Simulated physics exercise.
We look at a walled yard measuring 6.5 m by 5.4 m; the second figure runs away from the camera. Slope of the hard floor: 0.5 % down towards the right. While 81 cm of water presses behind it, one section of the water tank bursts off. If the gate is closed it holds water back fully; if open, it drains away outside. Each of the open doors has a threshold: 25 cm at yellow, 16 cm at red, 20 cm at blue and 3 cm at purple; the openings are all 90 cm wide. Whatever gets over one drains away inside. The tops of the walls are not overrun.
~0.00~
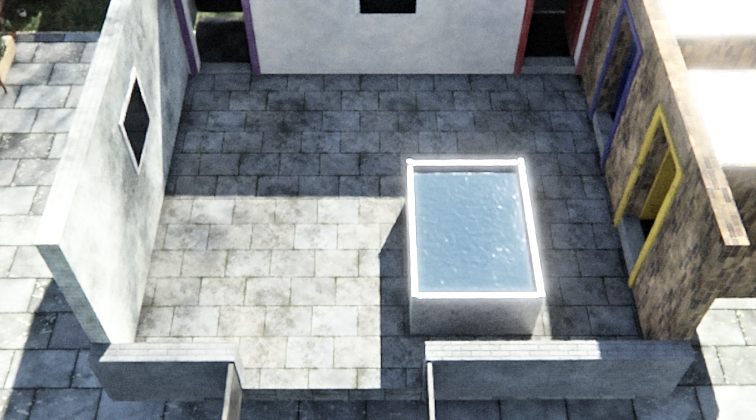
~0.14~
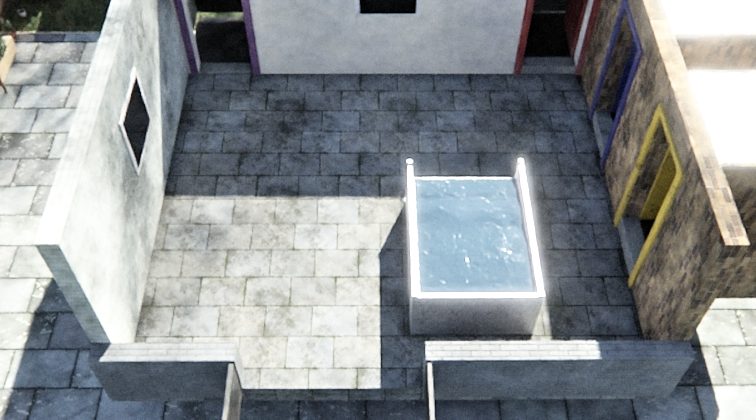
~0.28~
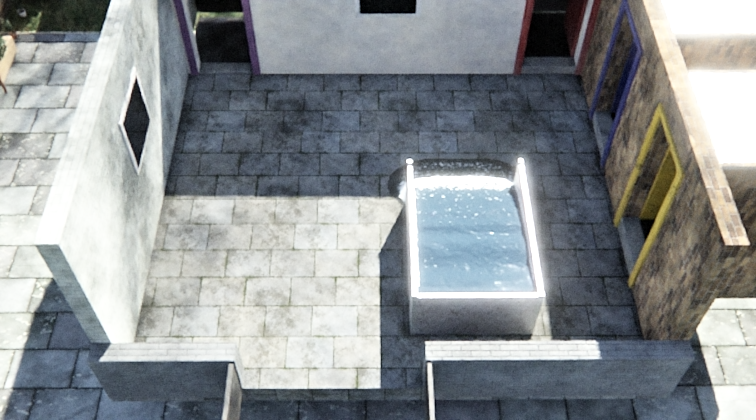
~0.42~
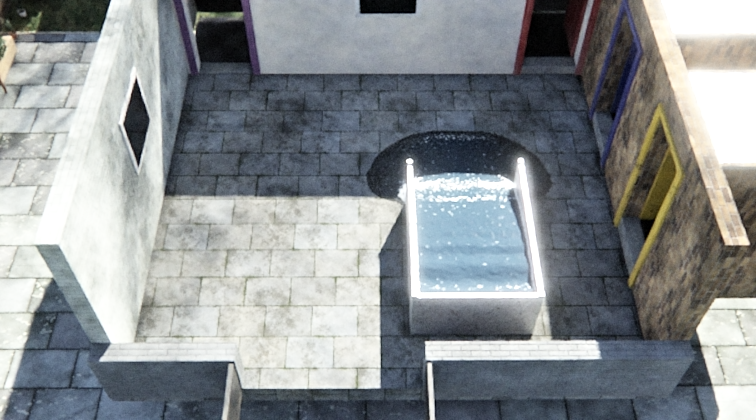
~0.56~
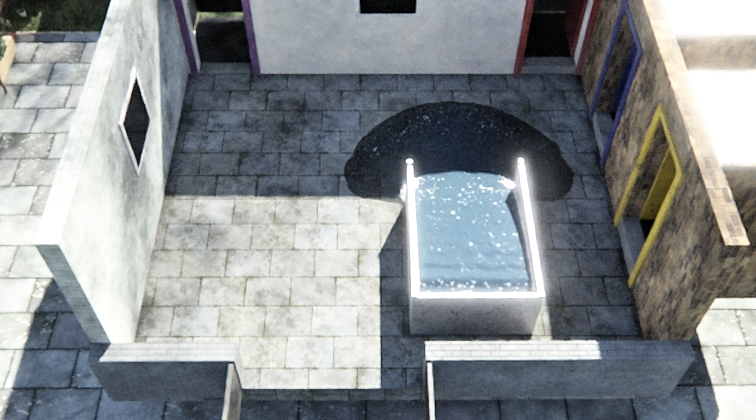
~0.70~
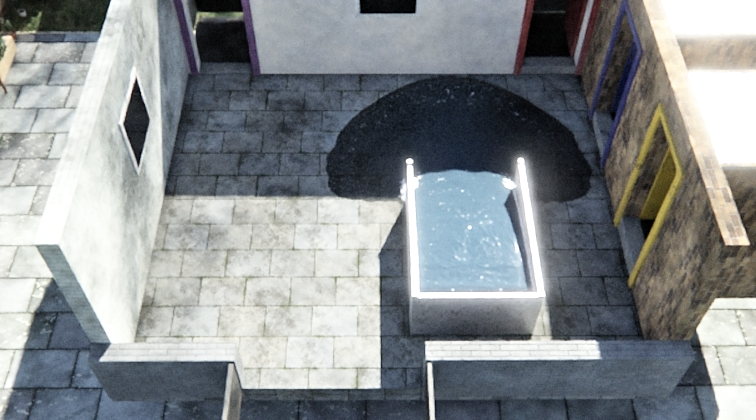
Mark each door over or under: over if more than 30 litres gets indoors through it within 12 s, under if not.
Yellow door: Under, red door: Over, blue door: Under, purple door: Over.
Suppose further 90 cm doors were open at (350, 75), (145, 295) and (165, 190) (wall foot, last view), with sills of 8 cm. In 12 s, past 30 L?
First doorway gets there, second falls short, third falls short.
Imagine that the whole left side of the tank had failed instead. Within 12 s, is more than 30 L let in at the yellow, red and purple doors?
Yellow: Within the limit; red: Within the limit; purple: Exceeding the limit.
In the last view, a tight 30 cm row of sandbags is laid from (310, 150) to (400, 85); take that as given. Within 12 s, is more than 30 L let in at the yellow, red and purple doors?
Result: Yellow door inside the limit; red door beyond the limit; purple door inside the limit.
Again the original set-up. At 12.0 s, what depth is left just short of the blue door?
Depth: Approx. 7.0 cm.
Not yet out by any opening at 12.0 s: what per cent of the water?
76 %.
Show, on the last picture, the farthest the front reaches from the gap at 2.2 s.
Location: Approx. (188, 80) in the last view.
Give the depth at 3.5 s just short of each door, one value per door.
Depths in centimetres - yellow: 5, red: 23, blue: 15, purple: 12.
After 1.4 s water covers 35 % of the floor and is deepest (40 cm) near (451, 81); yellow door not reached, red door 23 cm at the sill, 1 L in, blue door 7 cm at the sill, 0 L in, purple door not reached.
After 2.2 s water covers 40 % of the floor and is deepest (42 cm) near (582, 81); yellow door not reached, red door 35 cm at the sill, 38 L in, blue door 12 cm at the sill, 0 L in, purple door 7 cm at the sill, 0 L in.
After 3.5 s water covers 55 % of the floor and is deepest (25 cm) near (572, 81); yellow door 5 cm at the sill, 0 L in, red door 23 cm at the sill, 112 L in, blue door 15 cm at the sill, 1 L in, purple door 12 cm at the sill, 23 L in.
After 7.0 s water covers 90 % of the floor and is deepest (14 cm) near (648, 356); yellow door 5 cm at the sill, 0 L in, red door 9 cm at the sill, 125 L in, blue door 9 cm at the sill, 1 L in, purple door 9 cm at the sill, 126 L in.
After 12.0 s water covers 95 % of the floor and is deepest (8 cm) near (651, 369); yellow door 8 cm at the sill, 0 L in, red door 4 cm at the sill, 125 L in, blue door 7 cm at the sill, 1 L in, purple door 4 cm at the sill, 165 L in.
